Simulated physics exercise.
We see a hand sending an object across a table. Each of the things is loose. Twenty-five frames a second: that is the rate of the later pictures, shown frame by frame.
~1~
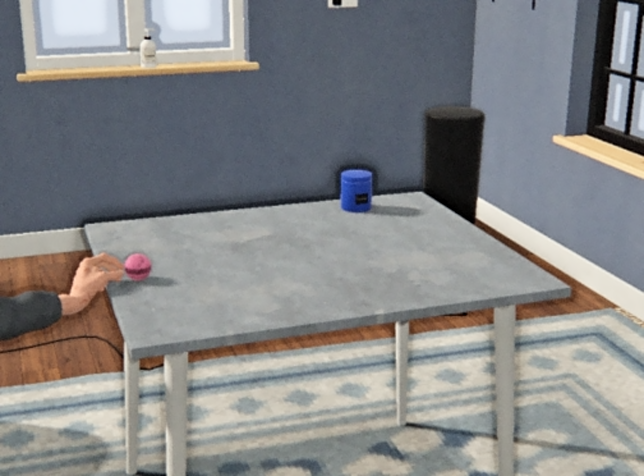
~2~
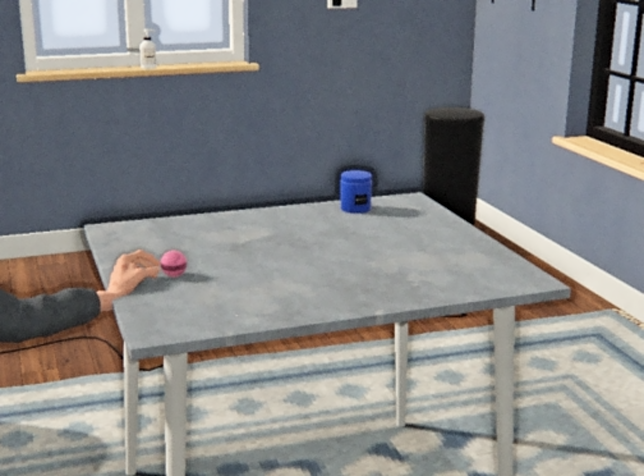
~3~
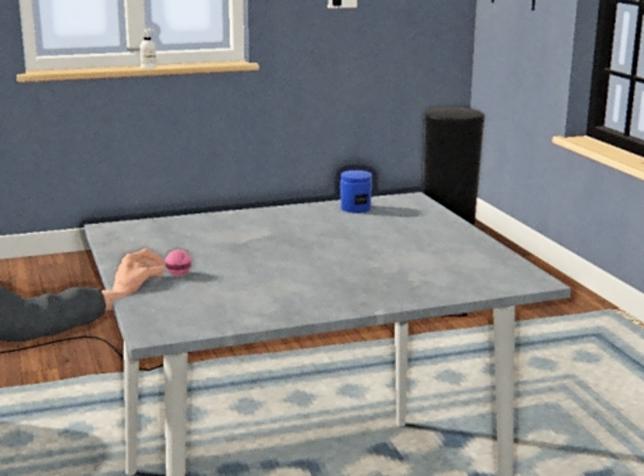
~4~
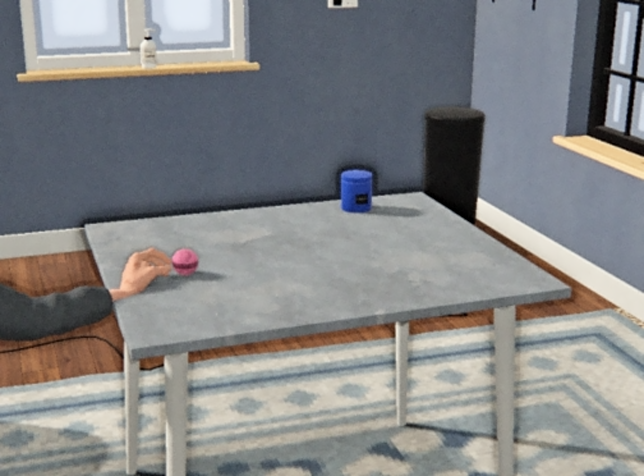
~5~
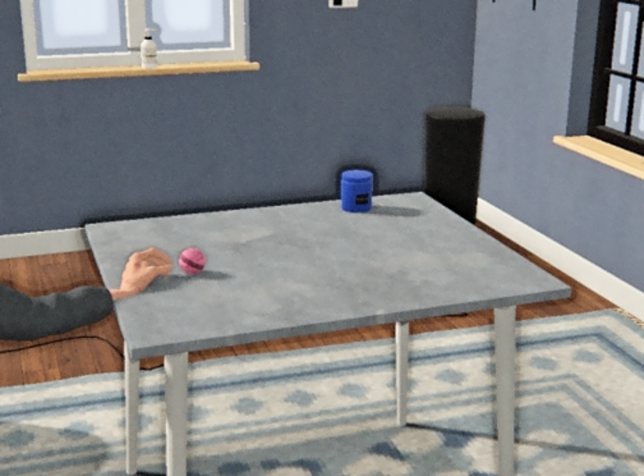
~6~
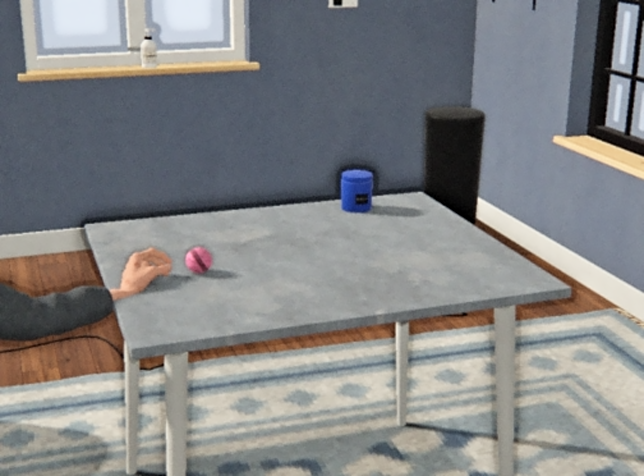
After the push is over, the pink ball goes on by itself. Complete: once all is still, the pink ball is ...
On the table.
Then, 0.10 s after the last picture, pink ball rolled about its own width near (214, 259).
Then, 0.20 s after the last picture, pink ball rolled about its own width near (225, 258).
Then, 0.50 s after the last picture, pink ball rolled well along near (243, 256).
At rest, moved from the start, pink ball. Seen from the same camera at the end, pink ball near (244, 256).
